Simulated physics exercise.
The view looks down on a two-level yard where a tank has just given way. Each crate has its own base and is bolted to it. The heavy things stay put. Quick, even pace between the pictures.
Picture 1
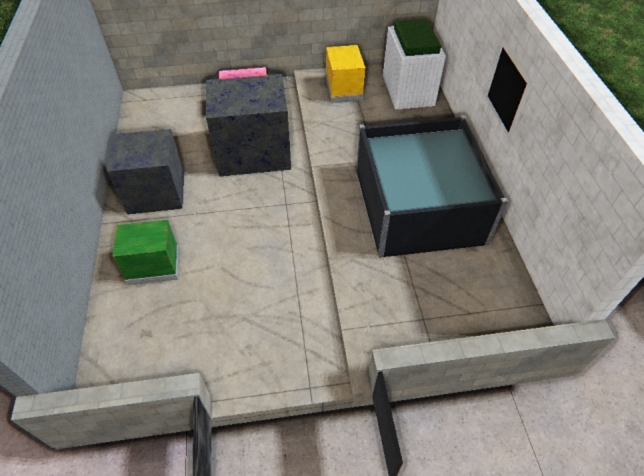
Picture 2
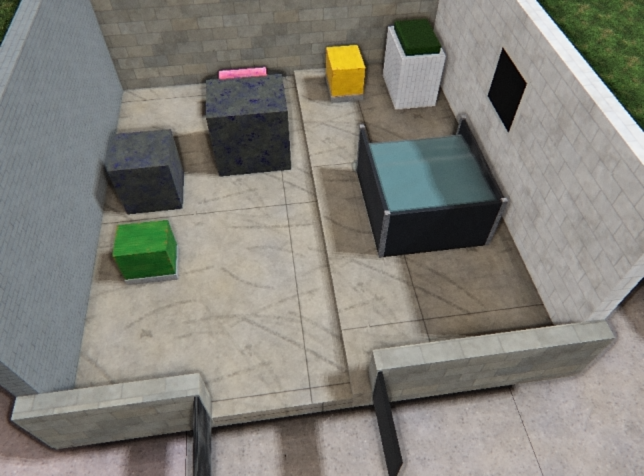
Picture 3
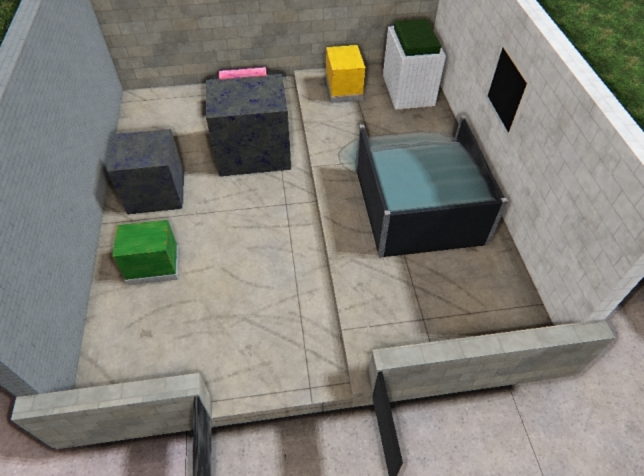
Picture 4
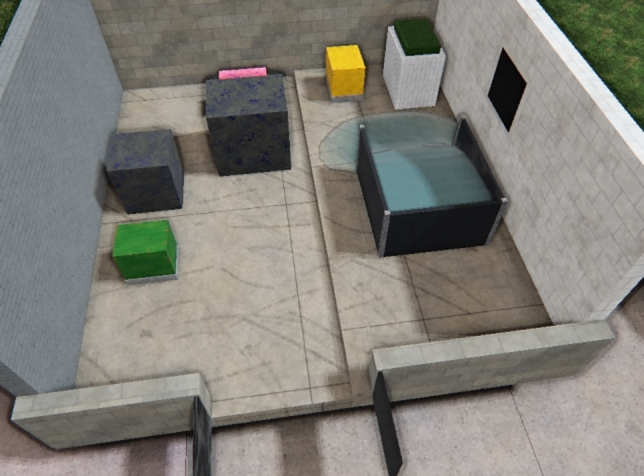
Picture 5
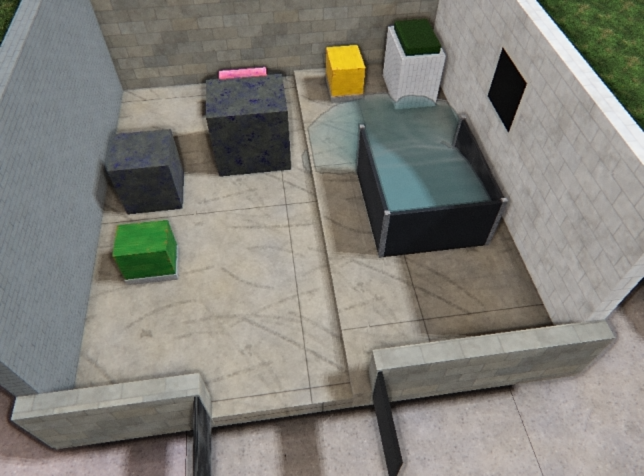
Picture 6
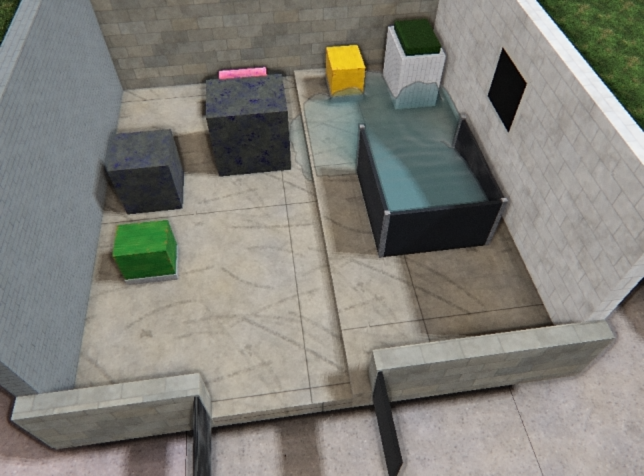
In a walled yard with coloured blocks, the far side of an open tank gave way, and water poured out, spreading across the floor behind it and around the white block and toward the yellow one.
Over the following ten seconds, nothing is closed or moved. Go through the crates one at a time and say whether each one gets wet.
Looks like the yellow crate is within reach of the water; looks like the pink crate is within reach of the water; looks like the green crate is out of reach of the water.
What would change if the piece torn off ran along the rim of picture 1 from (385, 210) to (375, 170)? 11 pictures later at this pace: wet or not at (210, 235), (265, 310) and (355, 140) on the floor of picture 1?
Read off point by point, the answer is soaking, soaking, not soaked.
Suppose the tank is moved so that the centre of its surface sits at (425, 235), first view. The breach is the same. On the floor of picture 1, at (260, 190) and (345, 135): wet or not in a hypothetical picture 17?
In order: Inundated and inundated.
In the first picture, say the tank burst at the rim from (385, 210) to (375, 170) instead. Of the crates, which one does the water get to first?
That would be the green one, reached first.
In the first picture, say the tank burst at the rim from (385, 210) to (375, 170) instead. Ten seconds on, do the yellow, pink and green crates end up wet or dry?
Yellow crate is not reached; pink crate is not reached; green crate is reached.
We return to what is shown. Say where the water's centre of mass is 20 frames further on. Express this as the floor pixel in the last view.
I'd point to (332, 127).
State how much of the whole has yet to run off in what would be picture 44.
My reckoning gives about 100 %.
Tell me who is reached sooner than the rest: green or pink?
Answer: The pink crate.
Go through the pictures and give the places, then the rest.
In the first frame, still water in the open tank at (427, 166).
In the second frame, the front is at a hidden place, out from the gap on the open tank's far side.
In the third frame, the front is at a hidden place, out from the gap on the open tank's far side.
In the fourth frame, the front is at a hidden place, out from the gap on the open tank's far side.
In the fifth frame, the front is at (363, 98), out from the gap on the open tank's far side.
In the sixth frame, water pours out on the open tank's far side and has run to a hidden place.
A moment on, water covers 25 % of the floor; the yellow crate water round its plinth, the pink crate water round its plinth, the green crate not reached.
Next, water covers 35 % of the floor; the yellow crate water round its plinth, the pink crate water round its plinth, the green crate not reached.
Then, water covers 50 % of the floor; the yellow crate water round its plinth, the pink crate water round its plinth, the green crate not reached.
Later, water covers 85 % of the floor; the yellow crate water round its plinth, the pink crate water round its plinth, the green crate water round its plinth.
In the end, water covers 90 % of the floor; the yellow crate was topped, the pink crate was topped, the green crate stayed above the water.
